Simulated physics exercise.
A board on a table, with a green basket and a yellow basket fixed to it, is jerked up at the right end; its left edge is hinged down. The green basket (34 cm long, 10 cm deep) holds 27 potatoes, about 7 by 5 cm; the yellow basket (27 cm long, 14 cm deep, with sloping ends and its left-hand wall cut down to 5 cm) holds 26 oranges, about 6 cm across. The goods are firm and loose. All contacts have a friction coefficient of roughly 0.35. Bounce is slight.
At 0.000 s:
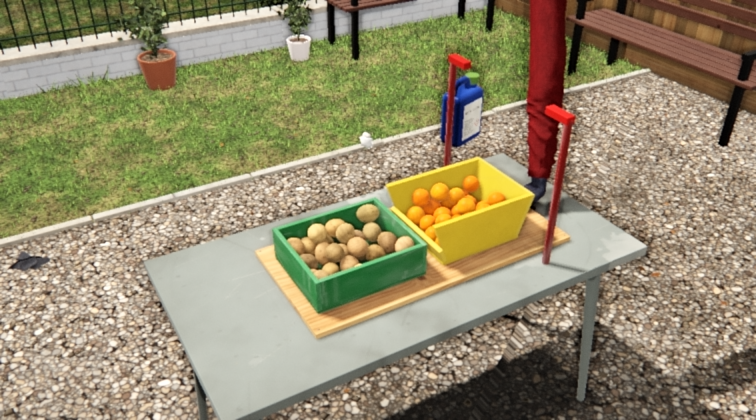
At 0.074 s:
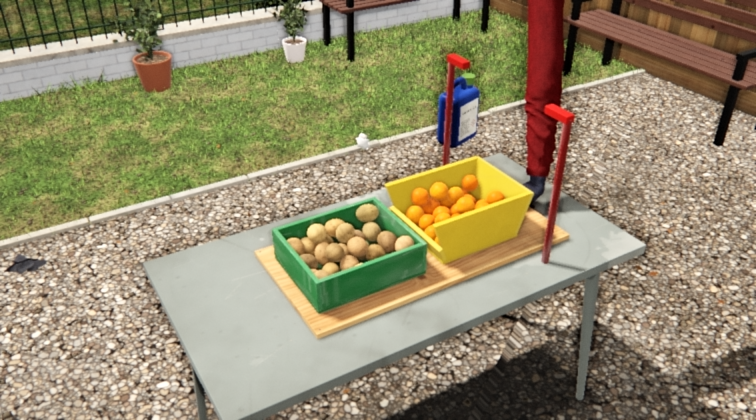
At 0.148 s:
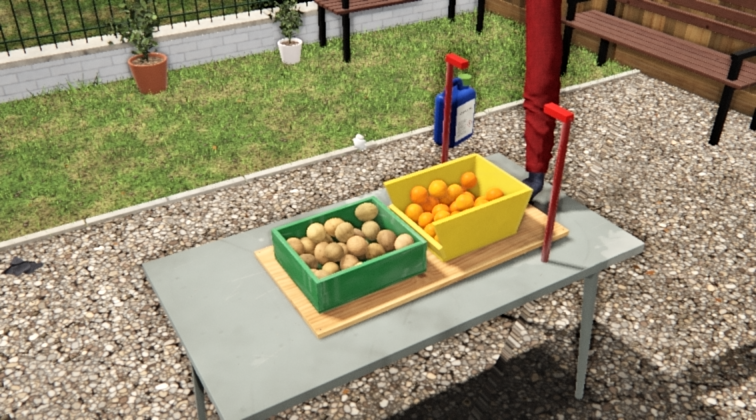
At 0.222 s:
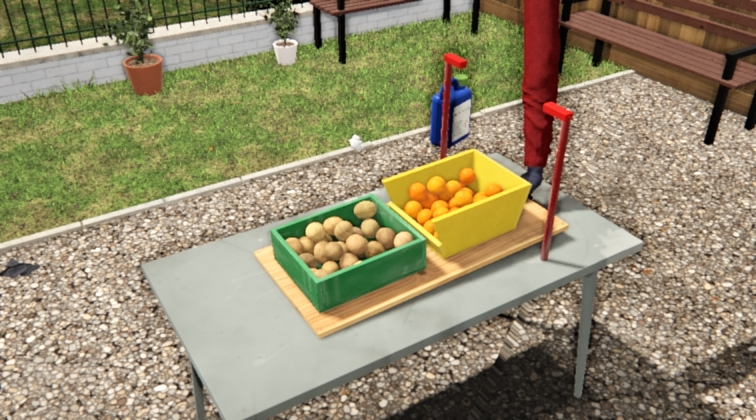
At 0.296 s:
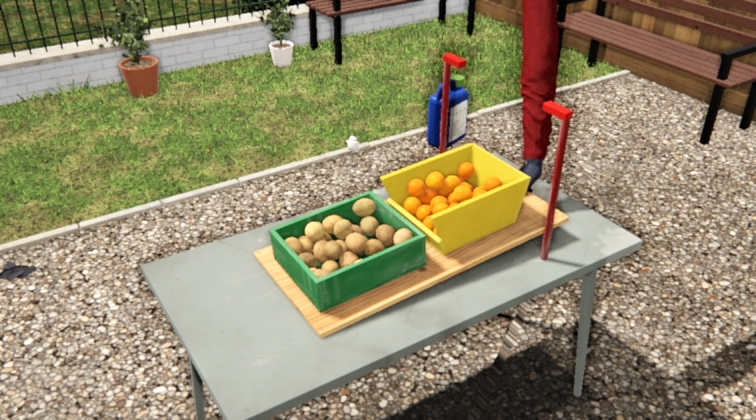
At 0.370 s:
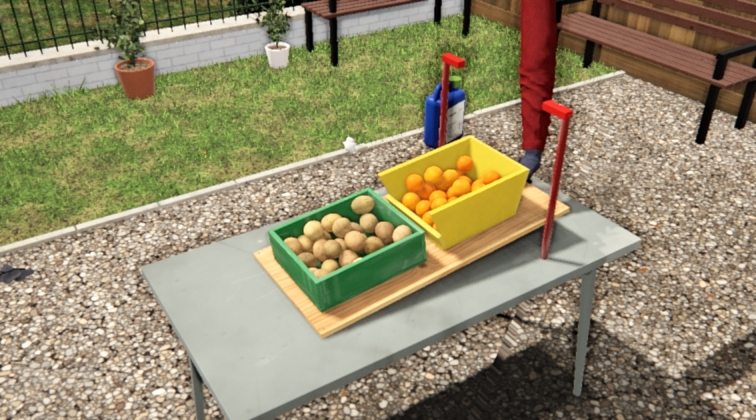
The clip shows a green basket of potatoes and a yellow basket of oranges on a wooden board on a grey outdoor table, as the board's right end rises slightly and the baskets tilt with it, their contents staying inside.
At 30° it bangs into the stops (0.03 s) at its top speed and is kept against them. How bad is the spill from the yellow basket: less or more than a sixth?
It sheds fewer than one in six of them.
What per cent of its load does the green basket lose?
About: Green basket 0 per cent.
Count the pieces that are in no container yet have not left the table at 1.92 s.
About 0.
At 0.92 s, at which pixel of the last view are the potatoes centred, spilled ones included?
At about (322, 232).
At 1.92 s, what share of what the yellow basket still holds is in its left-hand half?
Roughly 80 in a hundred.
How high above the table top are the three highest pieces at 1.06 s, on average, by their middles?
Roughly 42 cm.
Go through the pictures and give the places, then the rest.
In the first frame (each is followed by its nearest rim corner in this view), yellow basket, (434, 227); green basket, (319, 281); 0° from level; none out.
The second frame shows yellow basket, (434, 226); green basket, (320, 281); 0° from level.
The third frame shows yellow basket, (433, 224); green basket, (320, 280); 1° from level.
The fourth frame shows yellow basket, (432, 221); green basket, (320, 280); 2° from level.
The fifth frame shows yellow basket, (431, 217); green basket, (320, 280); 4° from level.
The sixth frame shows yellow basket, (430, 213); green basket, (319, 280); 6° from level; none out.
After 0.82 s, it hits the stops.
After 0.92 s, tilt 30°; green basket 27 in, 0 out and yellow basket 26 in, 0 out.
After 1.06 s, tilt 30°; green basket 27 in, 0 out and yellow basket 26 in, 0 out.
After 1.32 s, tilt 30°; green basket 27 in, 0 out and yellow basket 26 in, 0 out.
Final count (at 1.92 s), green basket 27 in, 0 out and yellow basket 26 in, 0 out. Asked share, 0 of 26, 0 per cent.
